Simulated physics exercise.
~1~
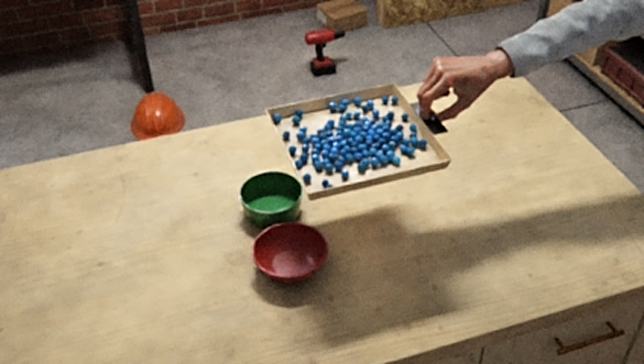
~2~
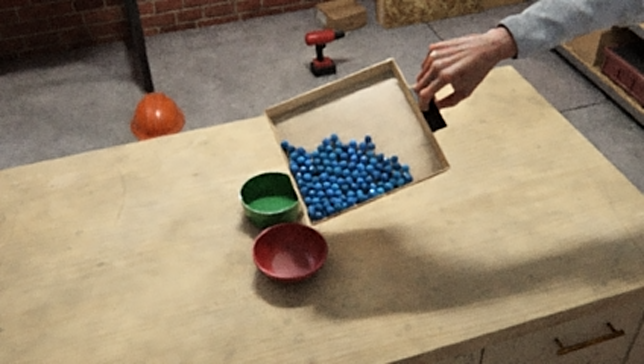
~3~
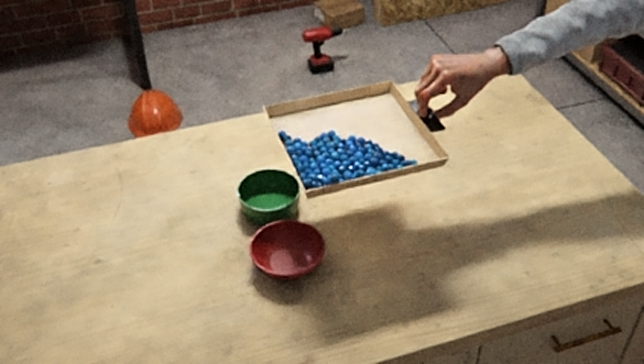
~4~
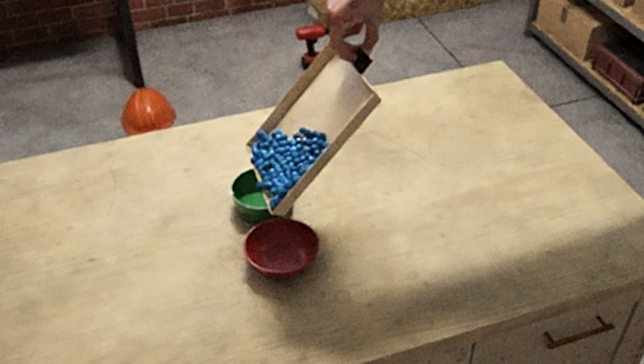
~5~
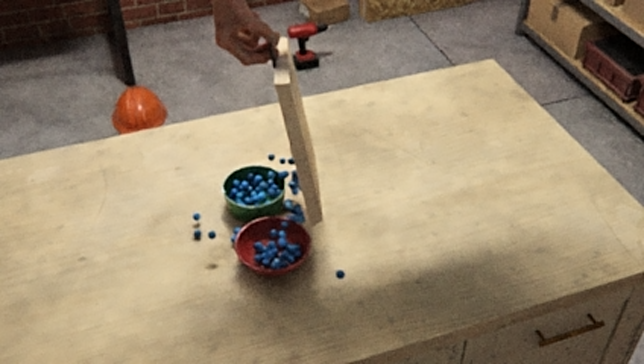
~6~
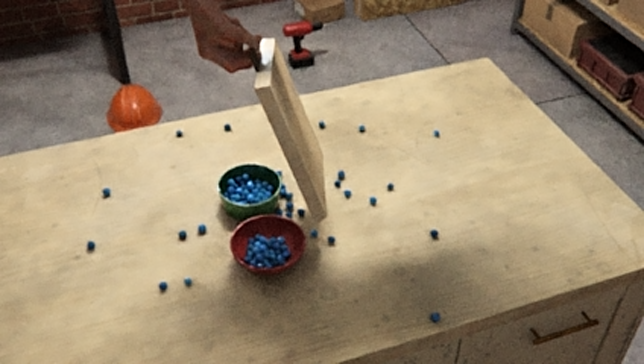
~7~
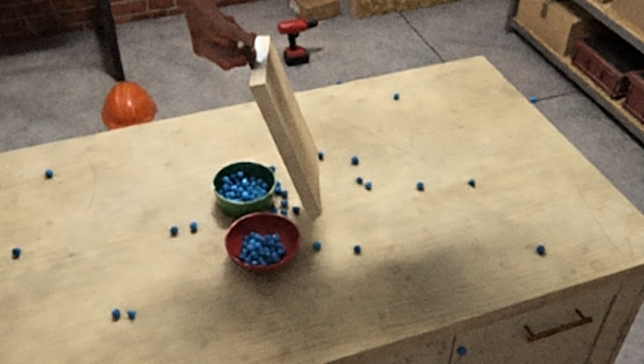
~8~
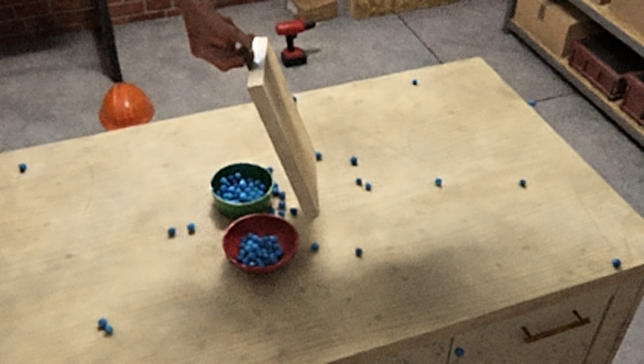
A hand tipped a shallow tray of small blue balls, leveled it, then moved it left and tilted it steeply, pouring them over a green bowl and a red bowl; both caught many, while the rest scattered across the wooden table and some rolled off.
